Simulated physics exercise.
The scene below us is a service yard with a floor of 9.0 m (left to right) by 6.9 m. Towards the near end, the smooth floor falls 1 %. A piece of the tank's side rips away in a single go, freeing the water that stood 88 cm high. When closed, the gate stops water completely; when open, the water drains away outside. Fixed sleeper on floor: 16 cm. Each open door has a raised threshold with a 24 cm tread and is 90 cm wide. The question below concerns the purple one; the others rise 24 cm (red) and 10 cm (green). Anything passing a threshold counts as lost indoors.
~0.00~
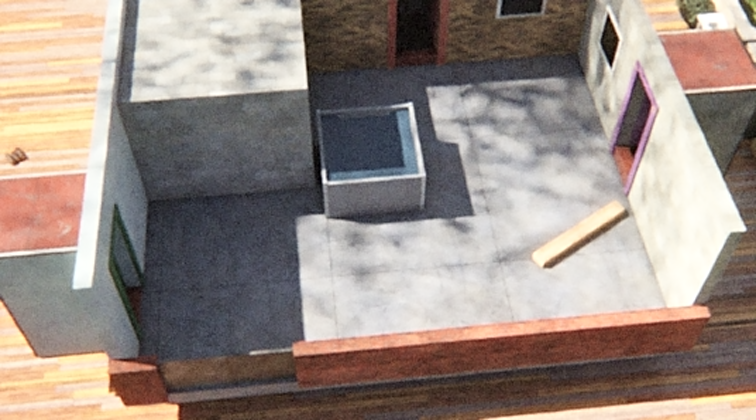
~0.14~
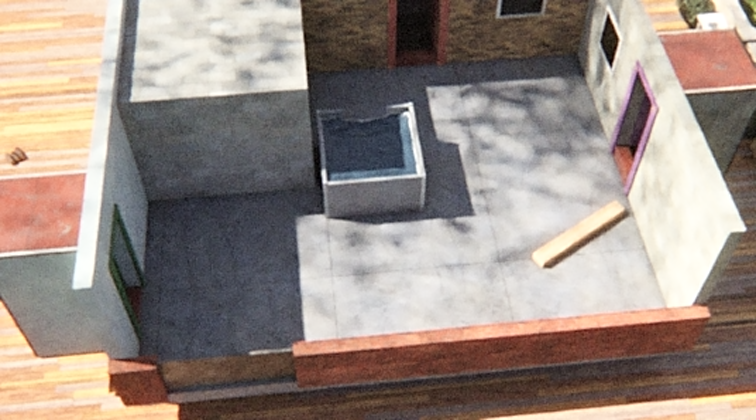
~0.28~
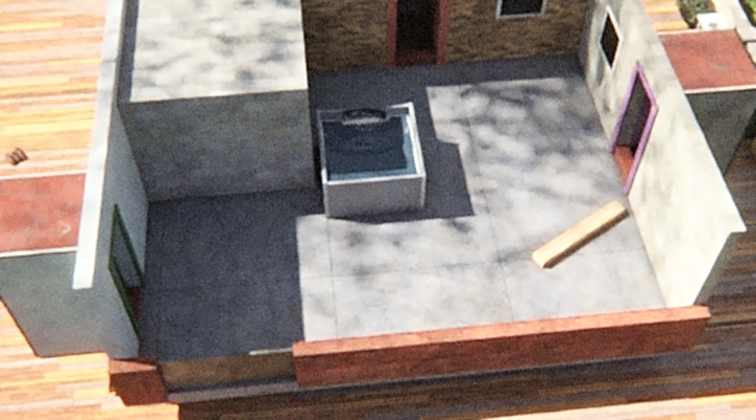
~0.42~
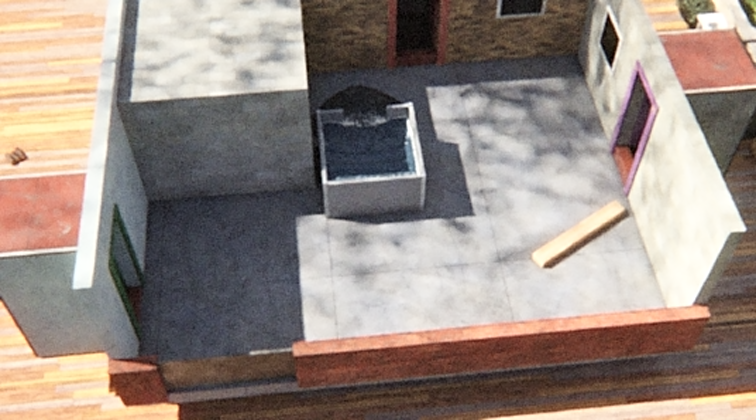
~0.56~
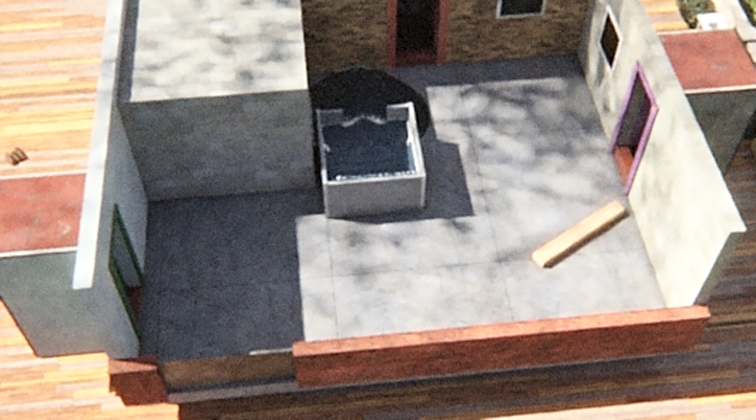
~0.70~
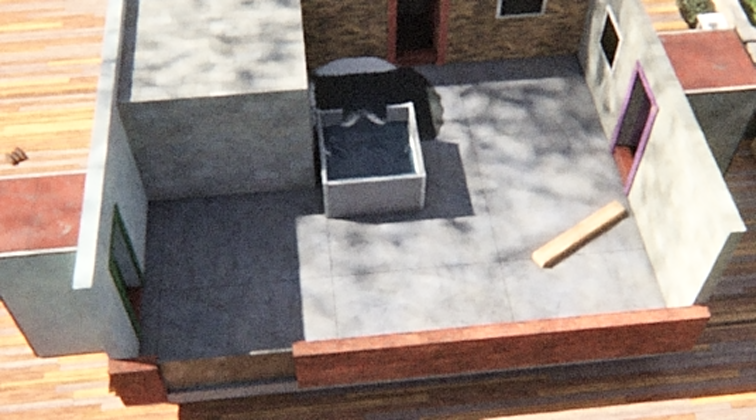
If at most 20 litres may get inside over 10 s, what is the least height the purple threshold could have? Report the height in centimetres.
Roughly 7 cm.
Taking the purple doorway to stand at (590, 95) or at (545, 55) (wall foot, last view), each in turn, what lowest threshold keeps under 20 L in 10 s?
You'd want about 18 cm there first, then about 14.5 cm.
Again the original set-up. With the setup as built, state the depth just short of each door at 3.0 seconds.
Depth at purple 0 cm, at red 19 cm, at green 0 cm.
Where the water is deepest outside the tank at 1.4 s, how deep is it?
About 54 cm at most.
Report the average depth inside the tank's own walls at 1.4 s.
I'd put it at some 54 centimetres on average.
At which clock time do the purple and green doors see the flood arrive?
Arrival: Purple 3.2 s, green not in the 10 s.
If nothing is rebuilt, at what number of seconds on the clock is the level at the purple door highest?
I'd guess close to 4.5 seconds.
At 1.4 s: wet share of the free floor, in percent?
I'd say near 15 percent.
After 1.4 s water covers 15 % of the floor, deepest (54 cm) near (311, 75); it has not reached the purple door.
After 3.0 s water covers 25 % of the floor, deepest (30 cm) near (313, 99); it has not reached the purple door.
After 10.0 s water covers 80 % of the floor, deepest (14 cm) near (604, 209); 10 cm at the purple door, 0 litres in over its 27 cm threshold.
At the purple door as built, the water arrived by 3.3 s and peaked near 11 cm at 4.6 s.
Run again over the same 10 s with other heights there, 34 litres in over 6 cm, 10 litres over 8.5 cm. The limit of 20 litres is kept from about 7 cm up.
